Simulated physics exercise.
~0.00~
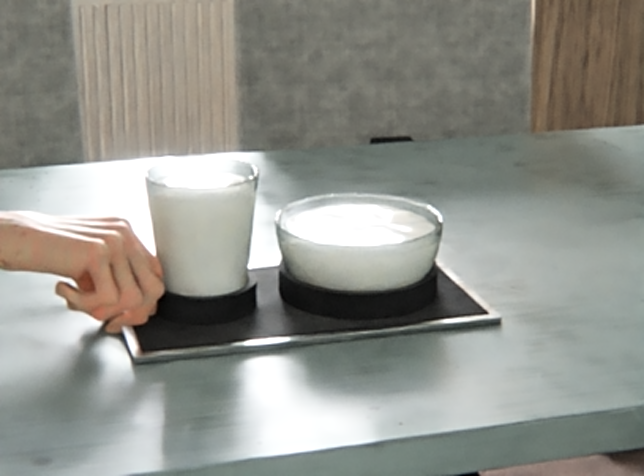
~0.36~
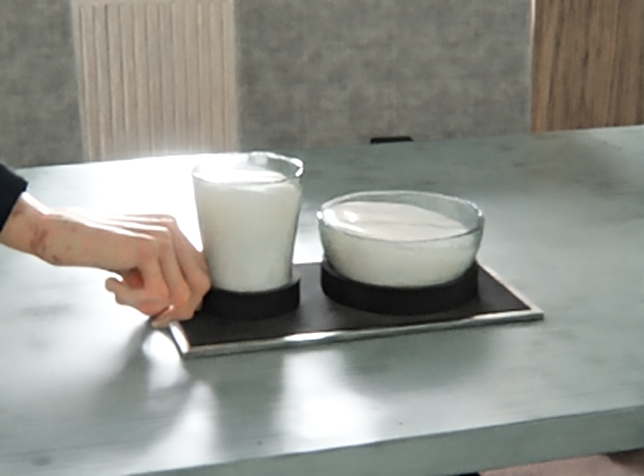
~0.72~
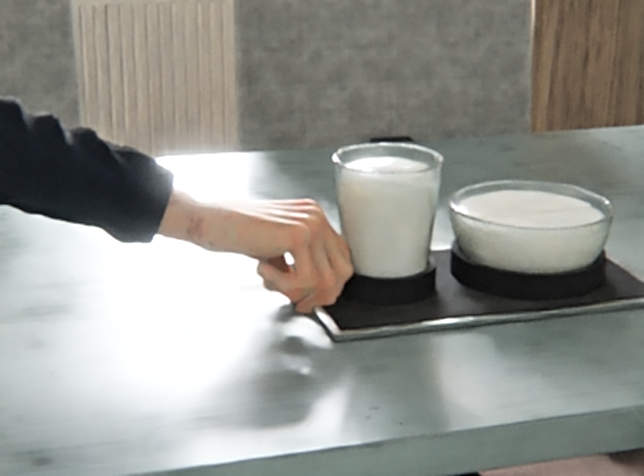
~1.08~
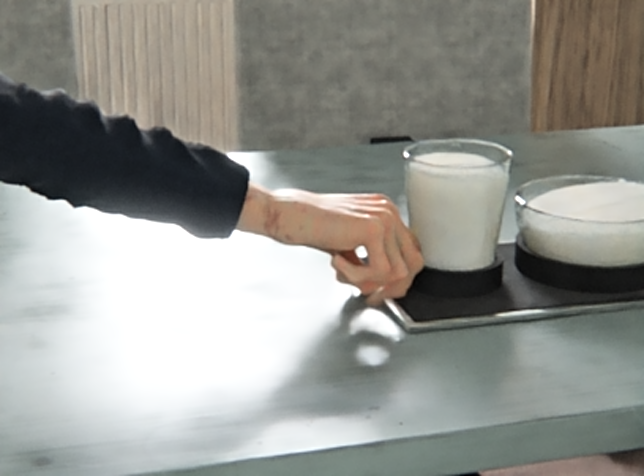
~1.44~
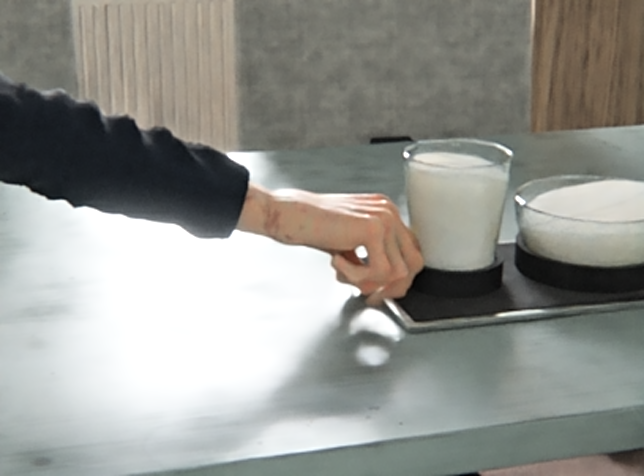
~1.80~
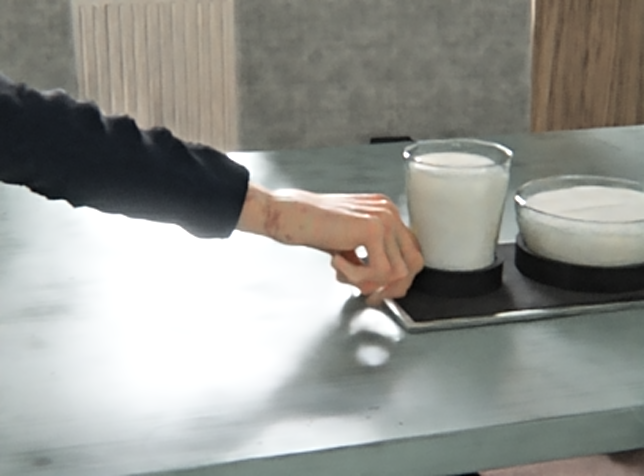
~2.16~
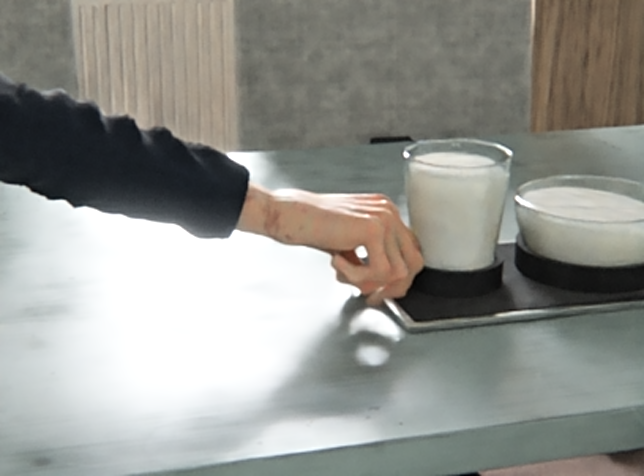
Tray holding a tumbler and a bowl of milk sliding right across a table, pushed by a hand, then stopping.
